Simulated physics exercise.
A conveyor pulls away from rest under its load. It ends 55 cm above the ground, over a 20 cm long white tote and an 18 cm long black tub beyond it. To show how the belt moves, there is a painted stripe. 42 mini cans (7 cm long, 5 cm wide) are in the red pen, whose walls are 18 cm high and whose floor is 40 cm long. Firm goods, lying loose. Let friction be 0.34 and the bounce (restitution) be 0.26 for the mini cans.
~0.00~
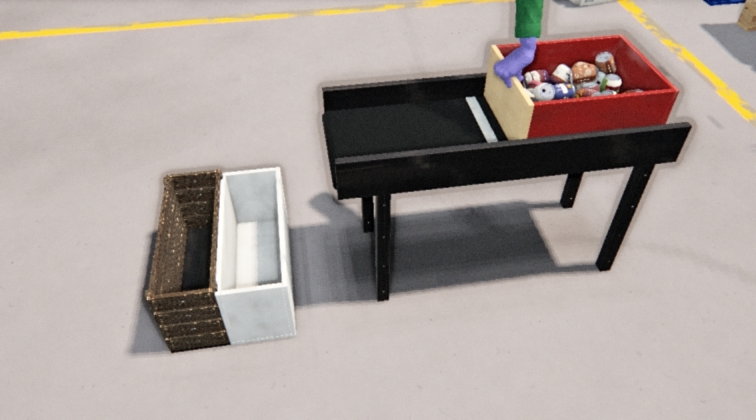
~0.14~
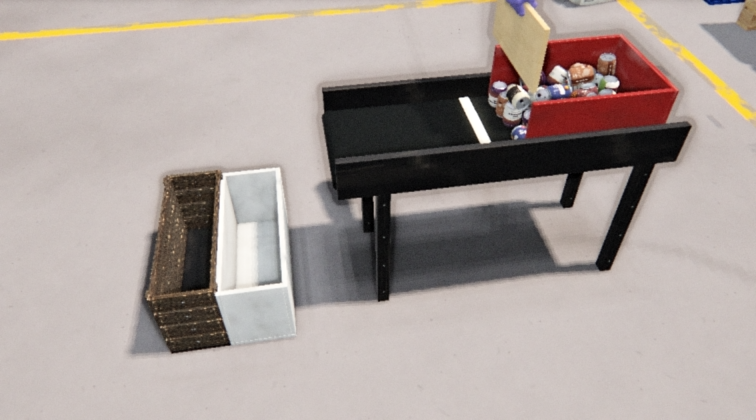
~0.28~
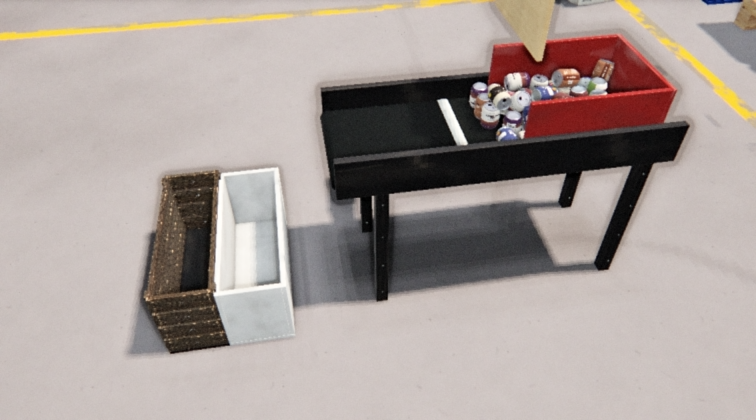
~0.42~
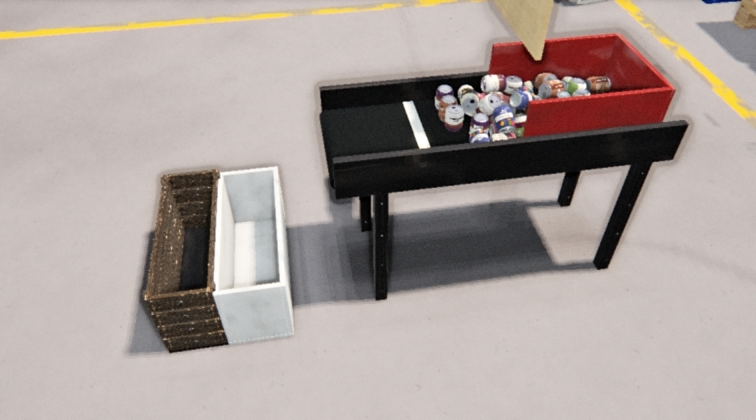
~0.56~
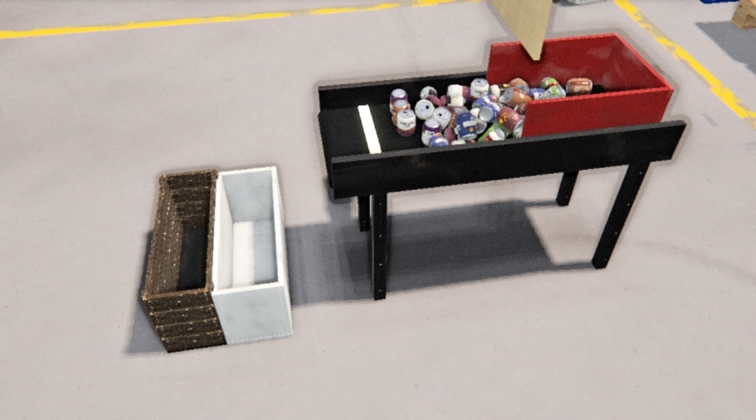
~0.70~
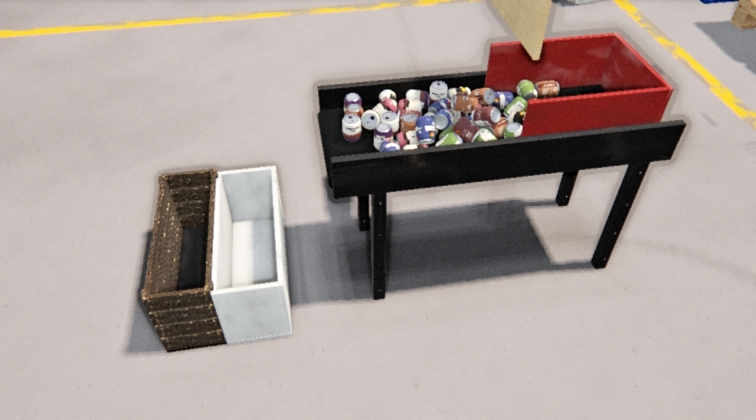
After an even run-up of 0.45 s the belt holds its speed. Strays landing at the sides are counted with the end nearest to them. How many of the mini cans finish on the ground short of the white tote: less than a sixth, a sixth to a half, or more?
Looks like below one in six of the mini cans finish on the ground short of the white tote.
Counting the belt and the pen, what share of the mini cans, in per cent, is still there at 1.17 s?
Estimate: Some 35 %.
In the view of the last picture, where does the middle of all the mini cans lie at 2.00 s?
The middle lies close to (249, 258).
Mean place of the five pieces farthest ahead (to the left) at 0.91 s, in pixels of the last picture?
(289, 145).
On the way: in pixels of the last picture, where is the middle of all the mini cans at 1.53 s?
You'd find the load's middle at roughly (252, 255).
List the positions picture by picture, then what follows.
In the first picture (places track the rim corner closest to us here), red pen (533, 104); black tub (152, 297); belt travel 0 cm; all still inside.
Red pen (533, 103); belt travel 2 cm, in the second picture.
Red pen (532, 103); belt travel 9 cm; 5 out, the lowest can at (507, 140), in the third picture.
Red pen (531, 102); belt travel 20 cm; 12 out, in the fourth picture.
Red pen (529, 102); belt travel 34 cm; 22 out, in the fifth picture.
Red pen (529, 102); black tub (147, 297); belt travel 47 cm; 33 out, in the sixth picture.
After 0.91 s, 1 still in the red pen, 33 on the belt and 8 in the air.
After 1.17 s, 9 in the white tote, 14 on the belt and 19 in the air.
After 1.53 s, 34 in the white tote, 1 on the belt and 7 in the air.
Outcome (at 2.00 s), 42 in the white tote. Asked share, 0 of 42, 0 per cent.
